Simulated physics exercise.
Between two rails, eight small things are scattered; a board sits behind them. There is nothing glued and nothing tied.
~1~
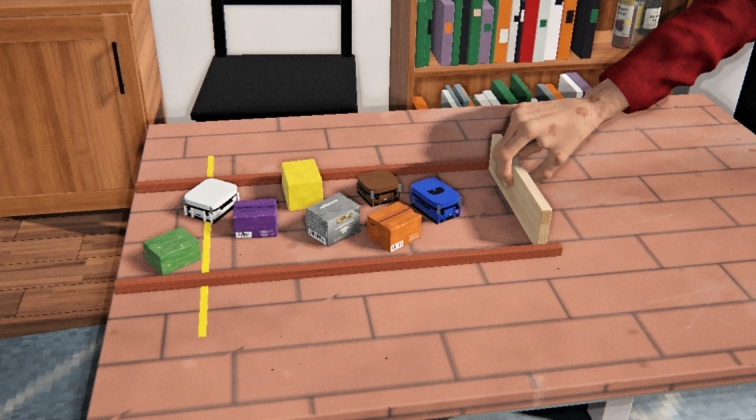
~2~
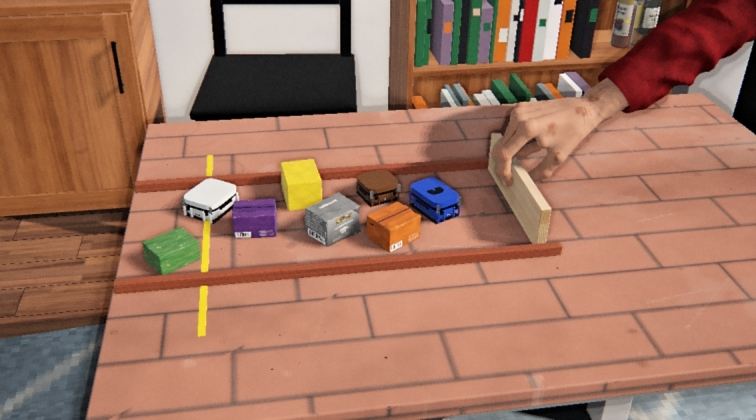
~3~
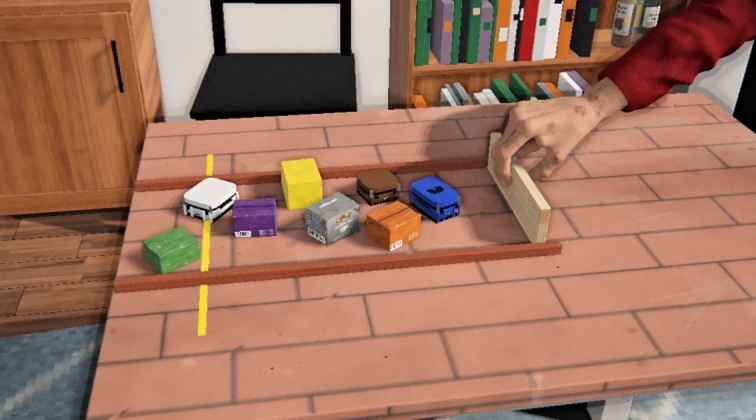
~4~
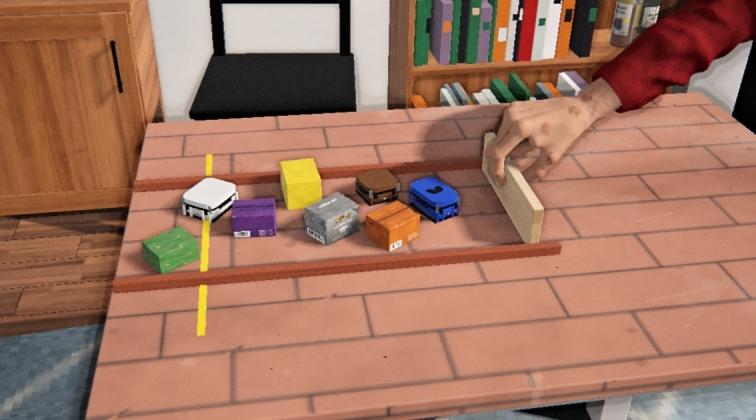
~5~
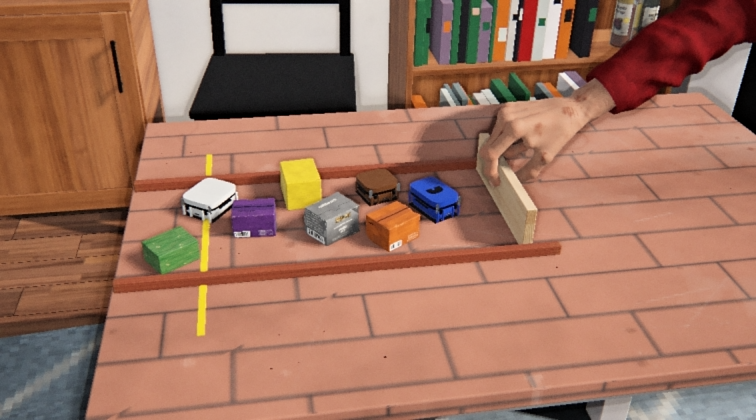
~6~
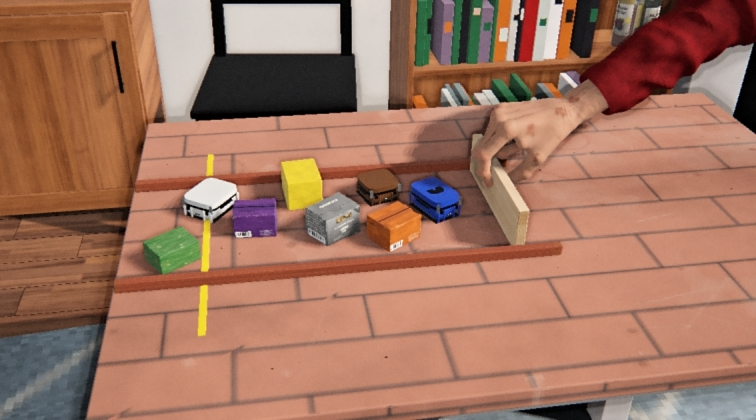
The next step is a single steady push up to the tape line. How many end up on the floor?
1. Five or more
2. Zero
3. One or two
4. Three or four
Answer: 3.
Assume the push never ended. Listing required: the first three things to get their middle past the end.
The order is the white case, the green block, then the purple box.
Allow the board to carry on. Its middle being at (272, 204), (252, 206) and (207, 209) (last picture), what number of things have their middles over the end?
In order: 0, 0, 1.
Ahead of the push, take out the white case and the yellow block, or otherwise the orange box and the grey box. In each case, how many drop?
Going first to second: 0 and 1.
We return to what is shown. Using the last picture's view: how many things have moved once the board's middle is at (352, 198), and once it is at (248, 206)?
By then 5, and later 8.
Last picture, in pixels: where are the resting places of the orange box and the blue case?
Orange box: About (185, 257); blue case: About (191, 214).
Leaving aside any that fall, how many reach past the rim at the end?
As for overhanging, the count is 2.
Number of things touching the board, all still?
In total, 3.
Soon after, none off yet; green block at rest near (172, 250); white case at rest near (211, 201); purple box at rest near (255, 218).
After that, none off yet; green block at rest near (172, 250); white case at rest near (211, 201); purple box moving near (246, 218).
And then, none off yet; green block displaced a little near (157, 255); white case displaced about its own width near (152, 205); purple box displaced well along near (179, 219).
In the end, the number that fall off is one or two; gone, white case.
